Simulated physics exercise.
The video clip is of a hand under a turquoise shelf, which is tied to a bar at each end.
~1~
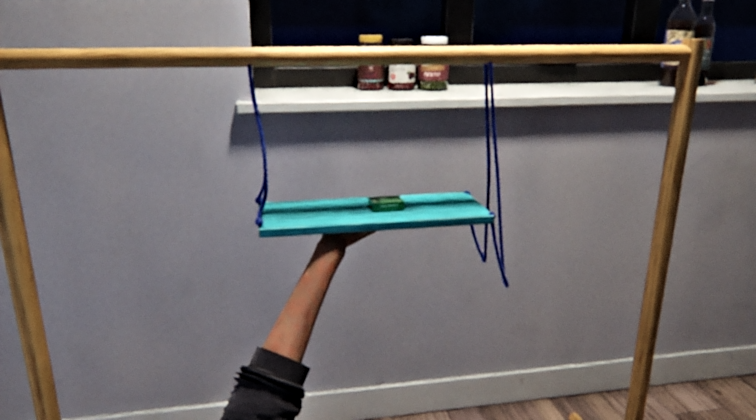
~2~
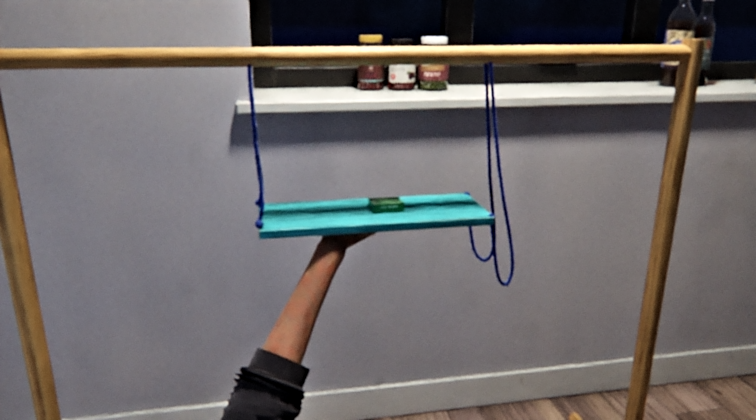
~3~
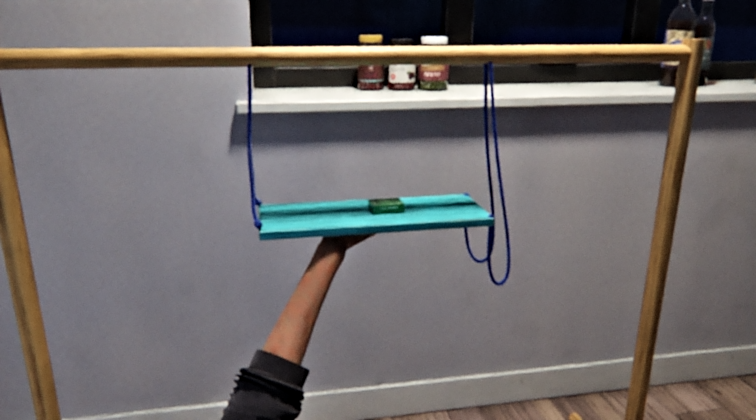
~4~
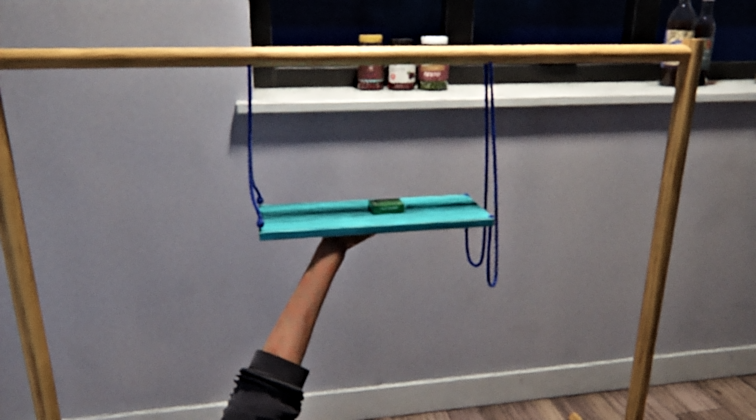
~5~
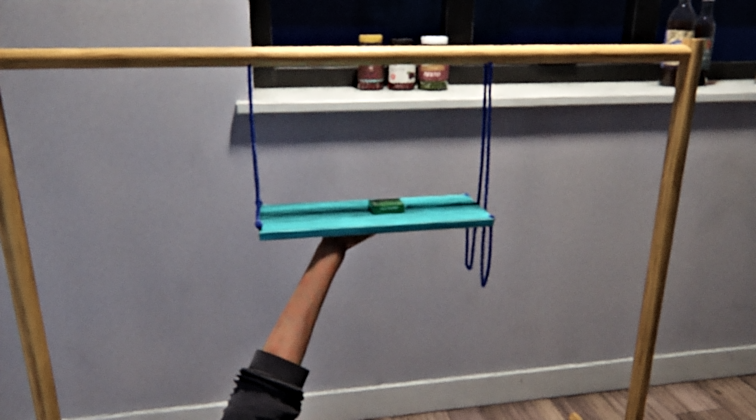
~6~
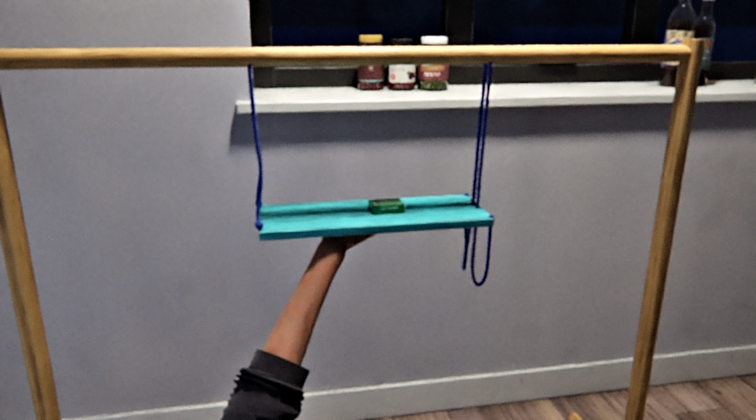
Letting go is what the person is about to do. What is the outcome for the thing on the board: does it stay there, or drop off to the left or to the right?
Spills off rightward.
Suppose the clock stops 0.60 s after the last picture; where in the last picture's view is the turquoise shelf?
At that time it is roughly at (359, 282).
Then, 0.60 s after the last picture, board tipped 42° down to the right; matchbox falling near (593, 329).
Then, 1.24 s after the last picture, board tipped 49° down to the right; matchbox on the floor.
At rest, board tipped 46° down to the right; matchbox on the floor. The green matchbox tumbles from the right end.
